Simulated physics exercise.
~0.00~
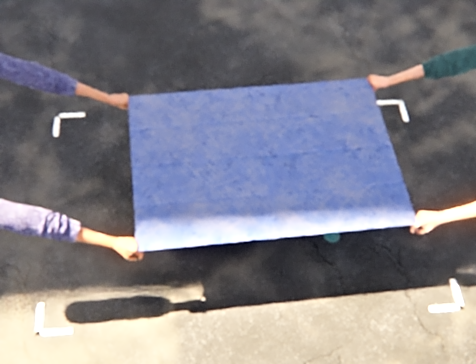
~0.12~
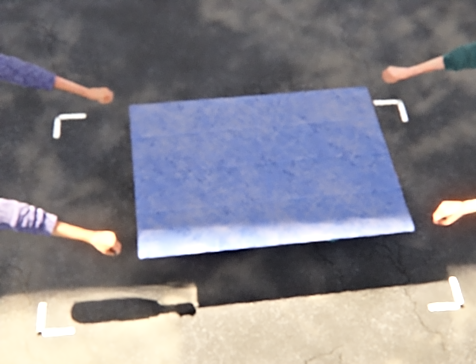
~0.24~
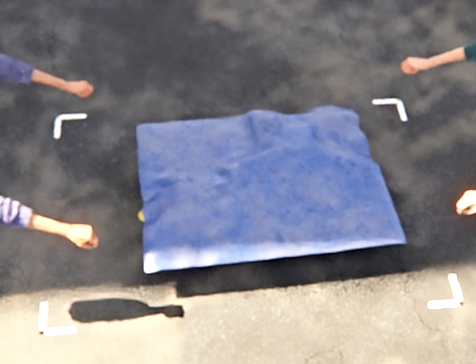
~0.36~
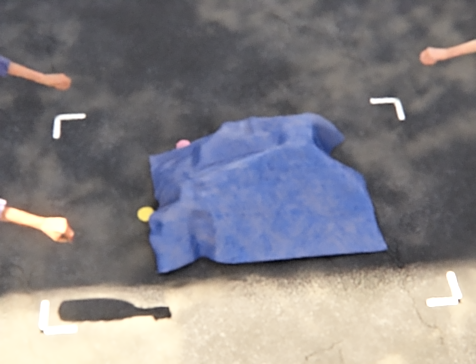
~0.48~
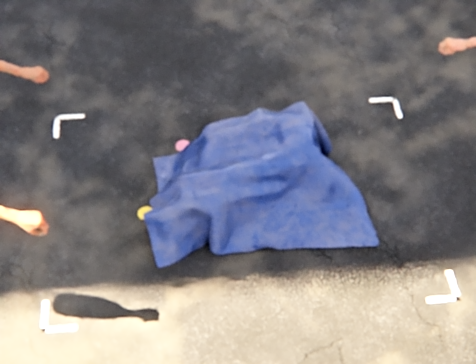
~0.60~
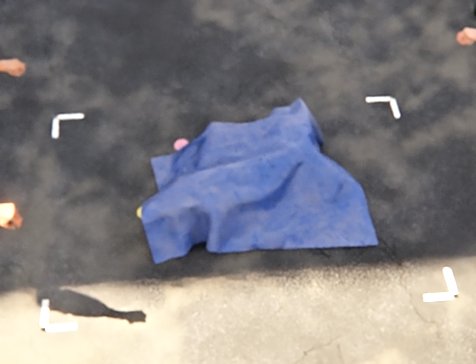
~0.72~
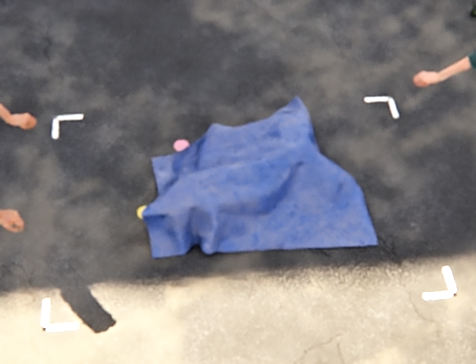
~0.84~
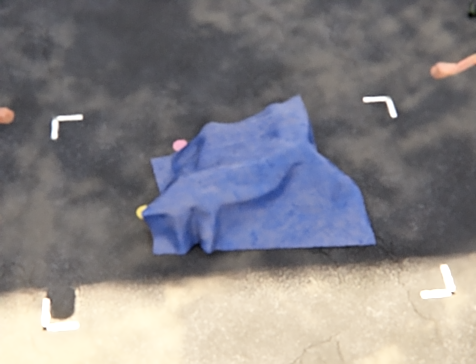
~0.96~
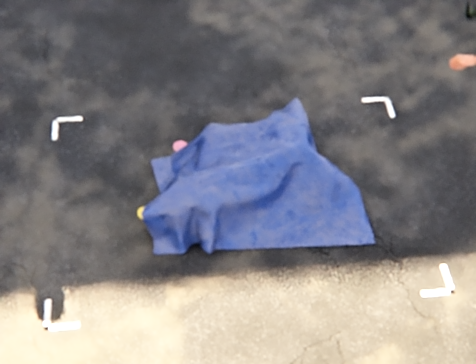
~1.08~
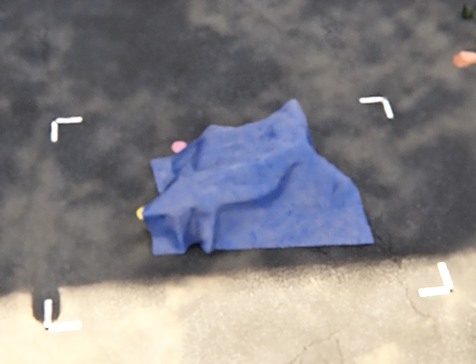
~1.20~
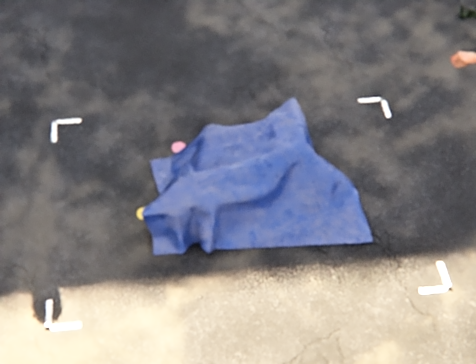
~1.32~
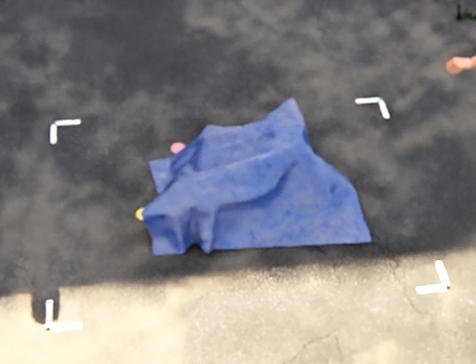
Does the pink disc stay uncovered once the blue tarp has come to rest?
Yes, the pink disc stays uncovered and can still be seen beside the upper left edge of the tarp.
